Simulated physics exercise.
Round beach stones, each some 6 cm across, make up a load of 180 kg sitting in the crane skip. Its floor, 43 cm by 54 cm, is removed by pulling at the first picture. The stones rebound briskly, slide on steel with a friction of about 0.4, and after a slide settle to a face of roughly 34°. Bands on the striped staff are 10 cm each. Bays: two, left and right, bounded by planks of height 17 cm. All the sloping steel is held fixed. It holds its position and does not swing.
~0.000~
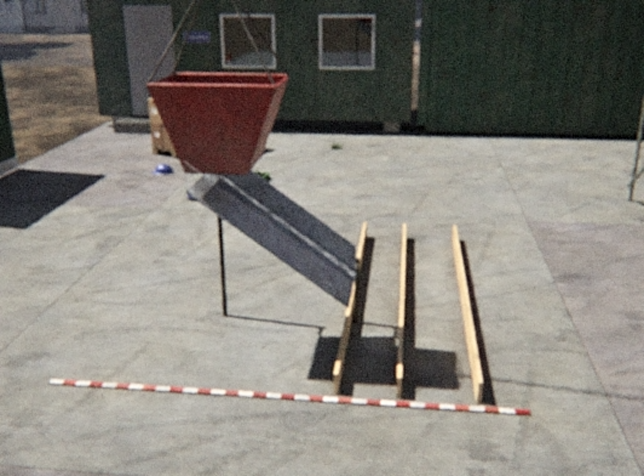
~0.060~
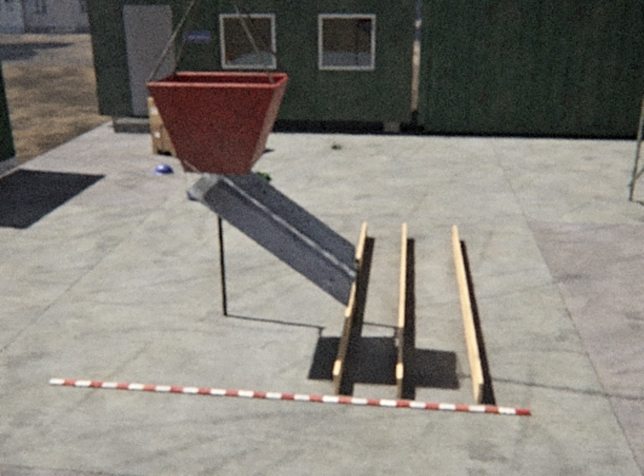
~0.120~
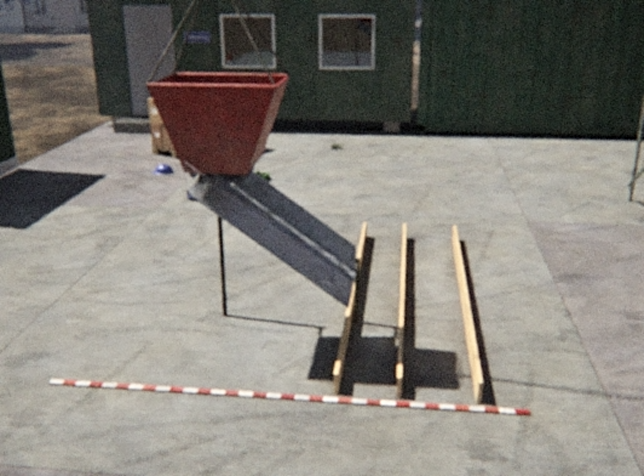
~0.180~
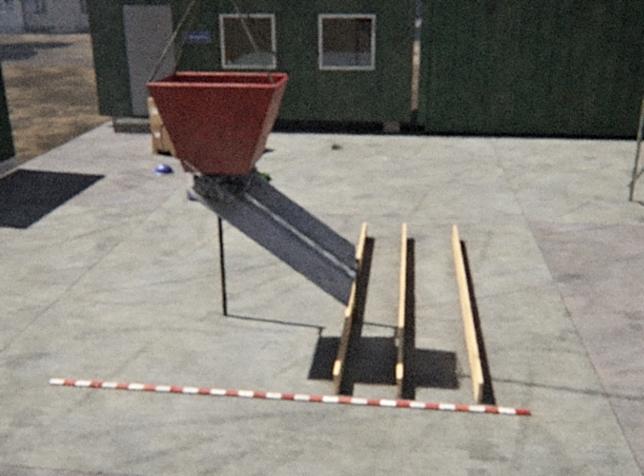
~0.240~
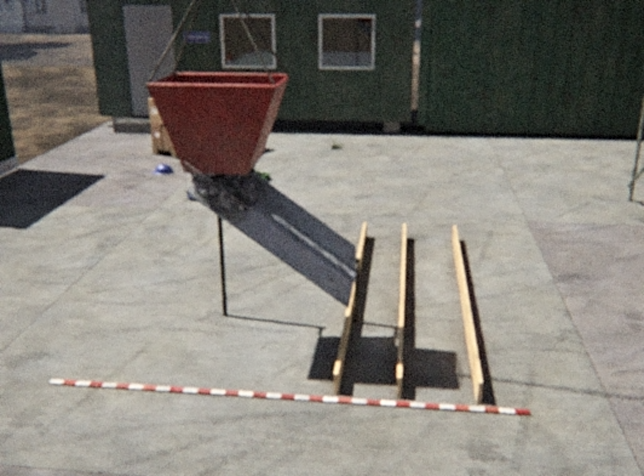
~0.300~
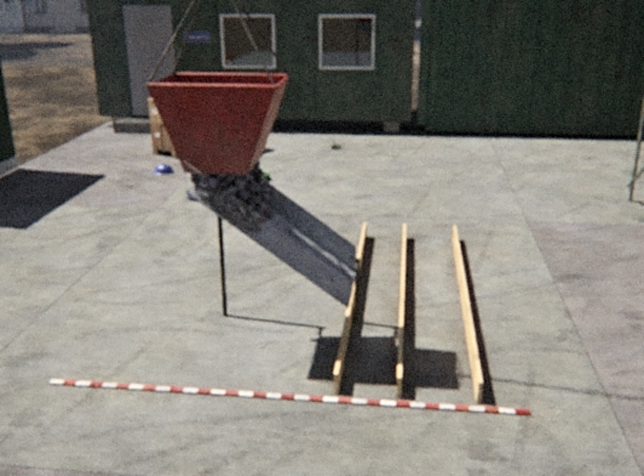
Red skip hanging above a sloping grey chute, dark stones emerging from its base and spreading slowly down the chute's upper end.
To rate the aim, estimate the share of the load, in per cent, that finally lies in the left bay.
Roughly 30 per cent finally lies in the left bay.
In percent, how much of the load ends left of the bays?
Near 0 percent, give or take.
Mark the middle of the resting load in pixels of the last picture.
Centre at rest: Around (428, 349).
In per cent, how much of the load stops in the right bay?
About 65 per cent.
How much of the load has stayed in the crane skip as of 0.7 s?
Estimate: About 5 %.
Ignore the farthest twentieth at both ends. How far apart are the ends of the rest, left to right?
I'd say close to 80 cm, left to right.
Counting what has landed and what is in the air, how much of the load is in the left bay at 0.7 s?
Roughly 10 percent by that time.
After 0.7 s, 5 % in the crane skip, 83 % on the steel, 3 % falling or lying left of the bays, 9 % falling or lying in the left bay; the stones farthest right are at (398, 323).
After 1.1 s, 0 % in the crane skip, 46 % on the steel, 1 % falling or lying left of the bays, 26 % falling or lying in the left bay, 26 % falling or lying in the right bay; the stones farthest right are at (470, 349).
After 1.7 s, 0 % in the crane skip, 1 % falling or lying left of the bays, 38 % falling or lying in the left bay, 58 % falling or lying in the right bay, 2 % falling or lying right of the bays; the stones farthest right are at (545, 356).
After 2.6 s, 0 % in the crane skip, 1 % falling or lying left of the bays, 30 % falling or lying in the left bay, 66 % falling or lying in the right bay, 2 % falling or lying right of the bays; the stones farthest right are at (565, 356).
After 4.5 s, 0 % in the crane skip, 1 % left of the bays, 30 % in the left bay, 66 % in the right bay, 2 % right of the bays; the stones farthest right are at (565, 356).
